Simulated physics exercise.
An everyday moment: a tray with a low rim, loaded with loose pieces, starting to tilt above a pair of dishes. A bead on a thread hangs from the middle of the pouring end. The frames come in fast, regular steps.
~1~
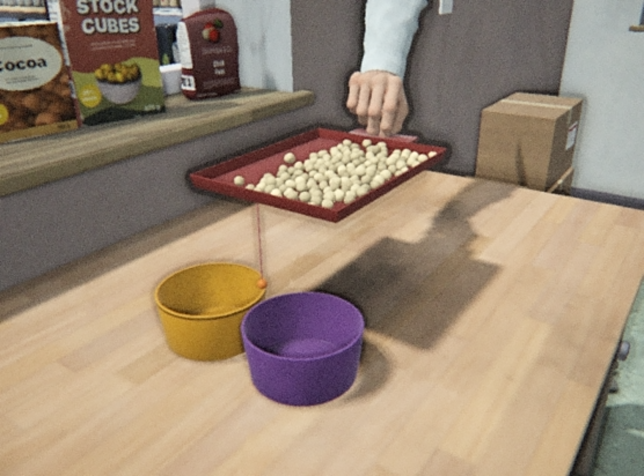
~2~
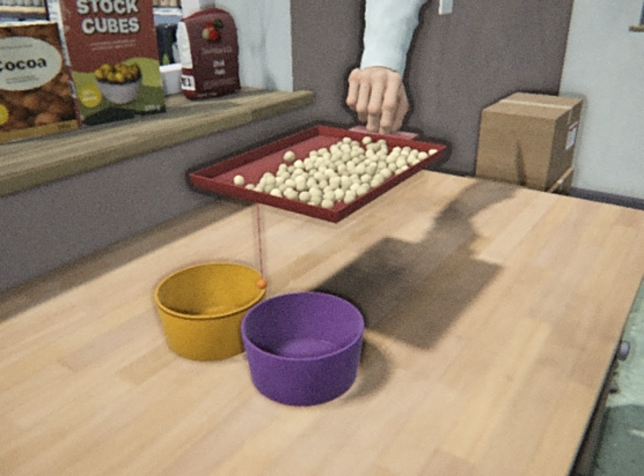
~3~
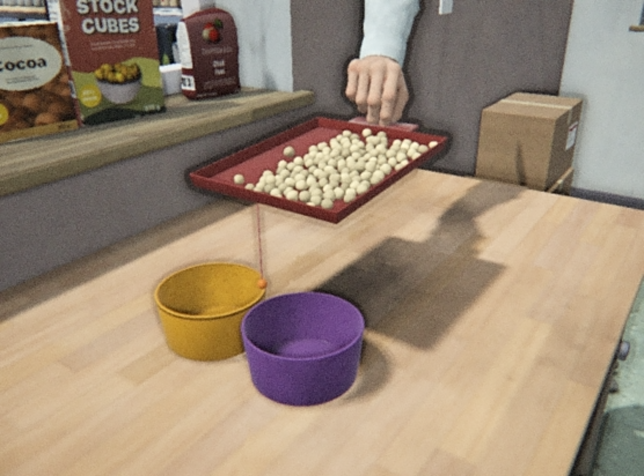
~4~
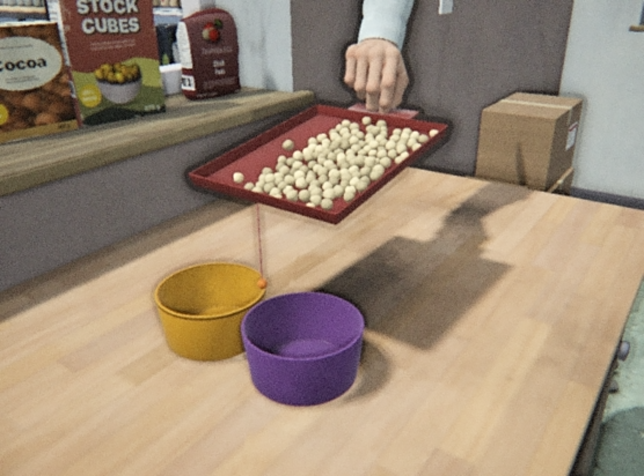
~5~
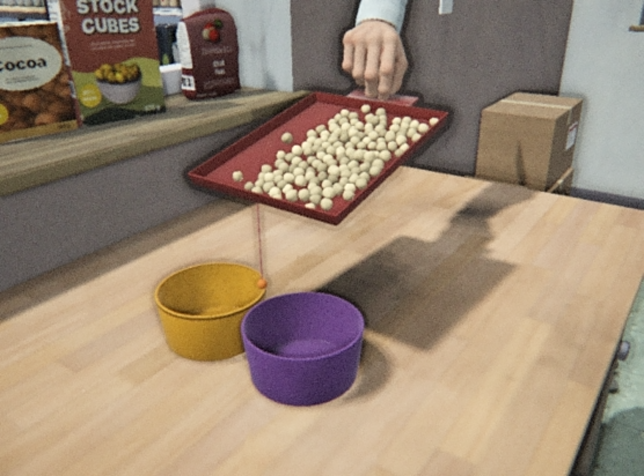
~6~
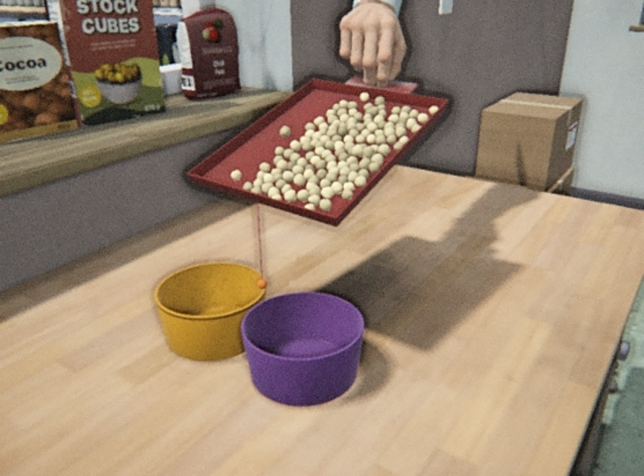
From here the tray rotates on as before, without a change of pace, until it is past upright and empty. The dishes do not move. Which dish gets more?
The right dish gets more.
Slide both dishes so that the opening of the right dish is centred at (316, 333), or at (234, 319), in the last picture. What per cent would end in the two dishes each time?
The first gives 90 %, the second 60 %.
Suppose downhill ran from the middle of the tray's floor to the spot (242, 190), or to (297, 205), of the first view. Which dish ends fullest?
First the dish on the left, then the dish on the right.
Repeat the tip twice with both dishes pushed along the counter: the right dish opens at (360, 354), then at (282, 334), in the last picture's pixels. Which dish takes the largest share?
In turn: The dish on the left; the right-hand dish.
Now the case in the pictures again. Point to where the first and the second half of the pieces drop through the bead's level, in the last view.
Around (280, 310) and then (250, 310).
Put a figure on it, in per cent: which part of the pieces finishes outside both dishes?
Some 20 per cent.
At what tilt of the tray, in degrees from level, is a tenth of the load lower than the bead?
At about 105°.
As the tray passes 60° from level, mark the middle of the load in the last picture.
Around (299, 157).
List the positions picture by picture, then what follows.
In the first picture, corners of the pouring end near (194, 174) and (336, 209), level; middle of the load near (342, 171), macadamia nuts; left dish near (173, 332); right dish near (266, 374); bead on its thread near (262, 284).
In the second picture, corners of the pouring end near (193, 174) and (336, 210), level; middle of the load near (342, 170).
In the third picture, corners of the pouring end near (193, 174) and (336, 210), tipped barely, lowest at the right corner; middle of the load near (342, 165).
In the fourth picture, corners of the pouring end near (192, 173) and (336, 212), tipped a little, lowest at the right corner; middle of the load near (341, 159).
In the fifth picture, corners of the pouring end near (192, 173) and (335, 213), tipped a little, lowest at the right corner; middle of the load near (340, 153).
In the sixth picture, corners of the pouring end near (191, 172) and (335, 215), tipped clearly, lowest at the right corner; middle of the load near (339, 147); left dish near (173, 332); right dish near (266, 374).
Shortly afterwards, tray tipped steeply; all but a few on the tray; only a few outside both.
Next, tray tipped right over; all but a few on the tray; only a few in the left dish; only a few outside both.
Some moments later, tray tipped past a quarter turn; near two thirds in the right dish; a little in the left dish; near a quarter outside both.
In the end, tray tipped past a quarter turn; near two thirds in the right dish; a little in the left dish; near a quarter outside both.
